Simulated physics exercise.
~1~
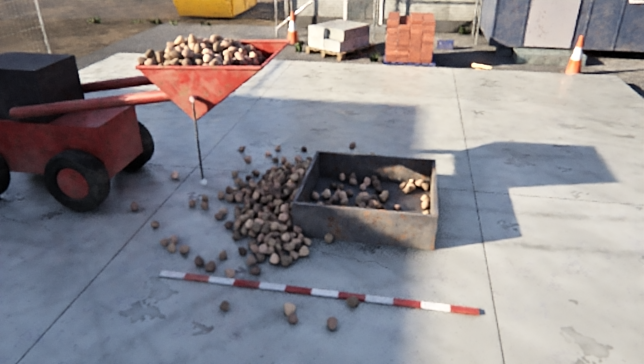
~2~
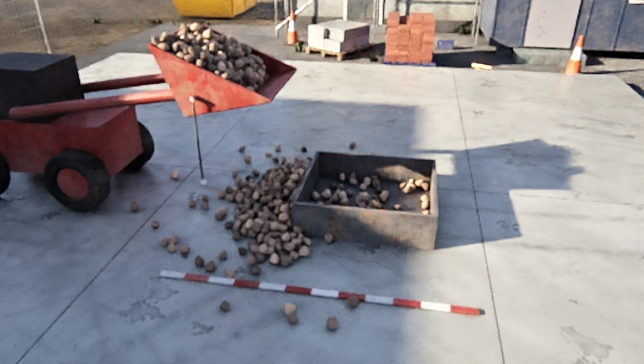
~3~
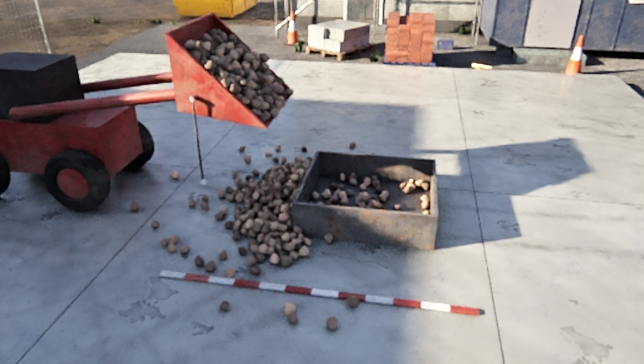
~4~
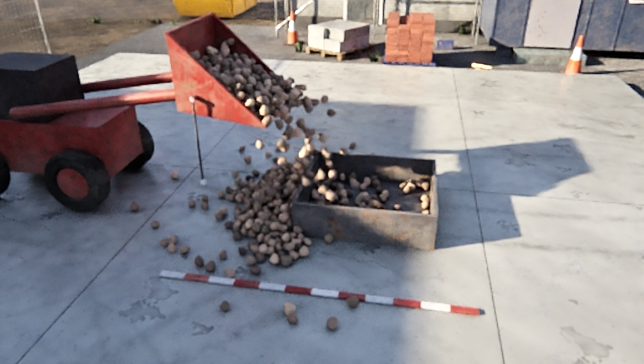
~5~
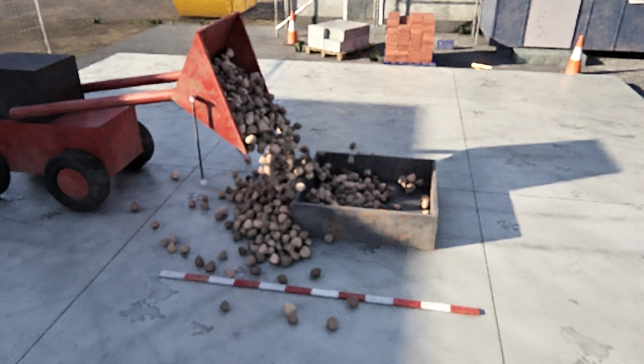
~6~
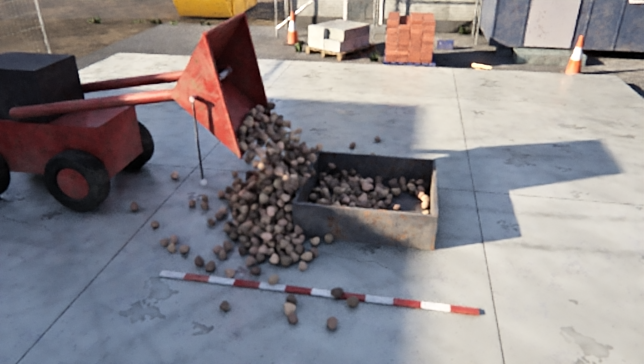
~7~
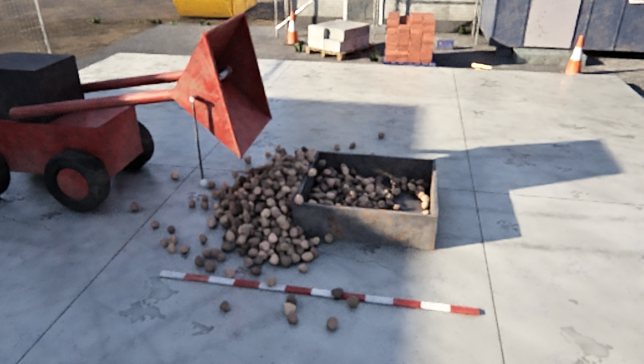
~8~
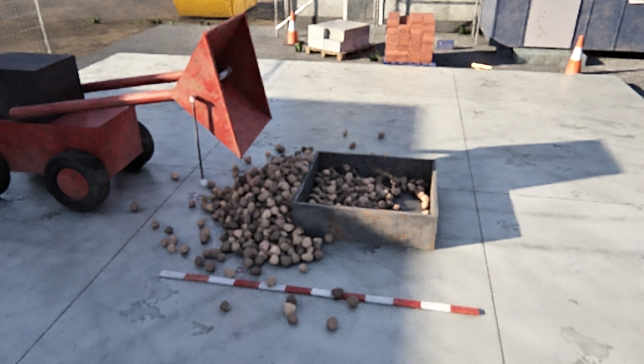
A red loader's bucket full of rounded stones tipped forward and down to the right, pouring them onto the pile already on the concrete, with some tumbling into the dark bin, until it hung empty and most lay heaped short of the bin.
